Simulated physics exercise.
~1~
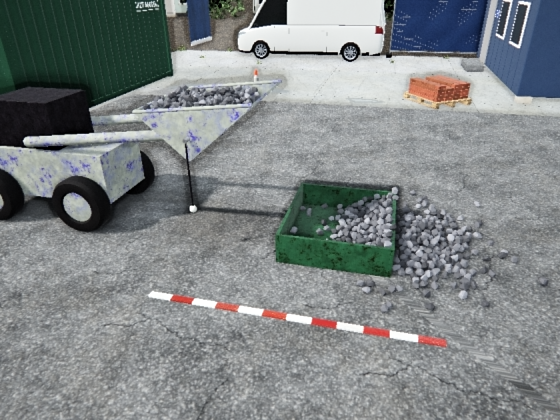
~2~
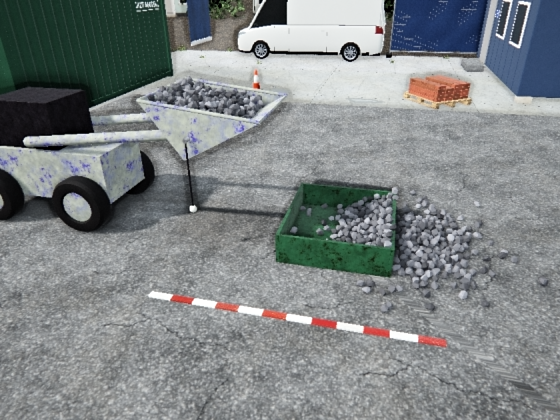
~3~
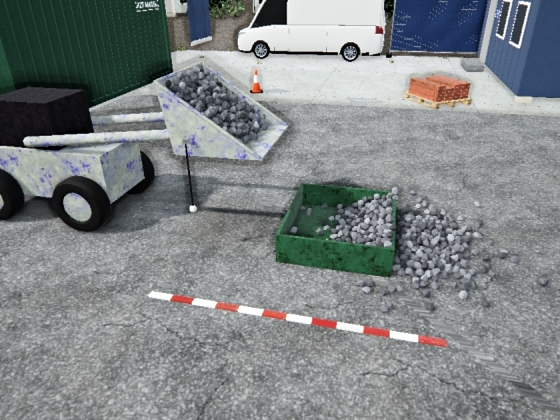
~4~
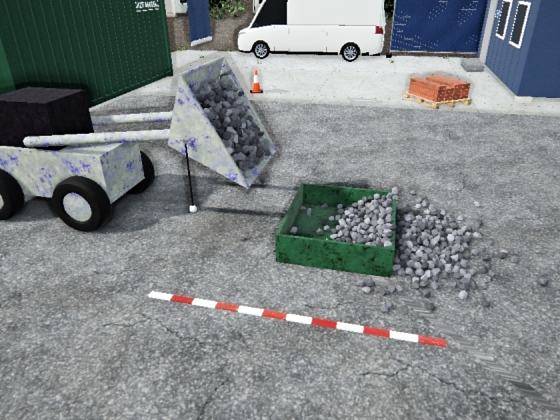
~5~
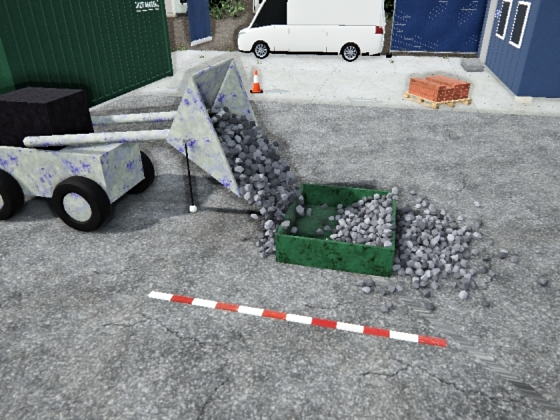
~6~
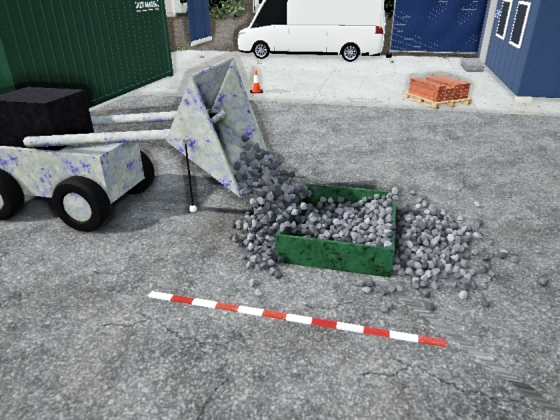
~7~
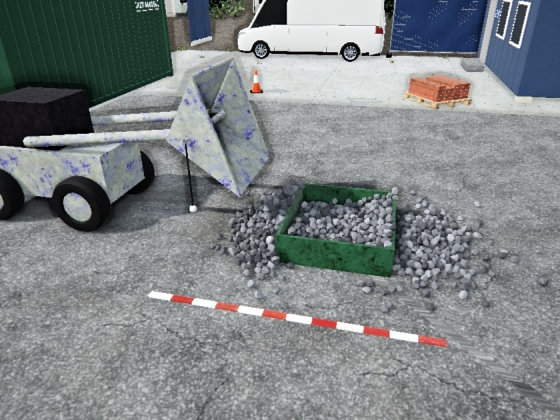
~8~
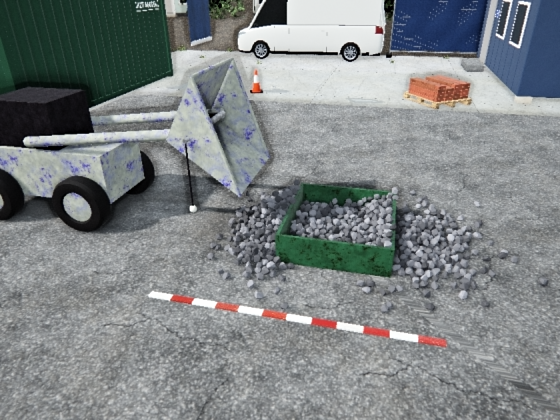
In a grey paved yard seen from above, a pale, purple-mottled wheeled loader stands at left beside a dark green container, with a white van and an orange cone behind. Its raised bucket holds grey stones, while an open green bin at centre is partly filled, with more stones scattered to its right beyond a red and white striped pole. The bucket tips steadily forward and the stones slide toward its lip. They pour out, many landing short of the bin and others tumbling in. The bucket empties and stays tilted, leaving the bin fuller between two loose heaps.
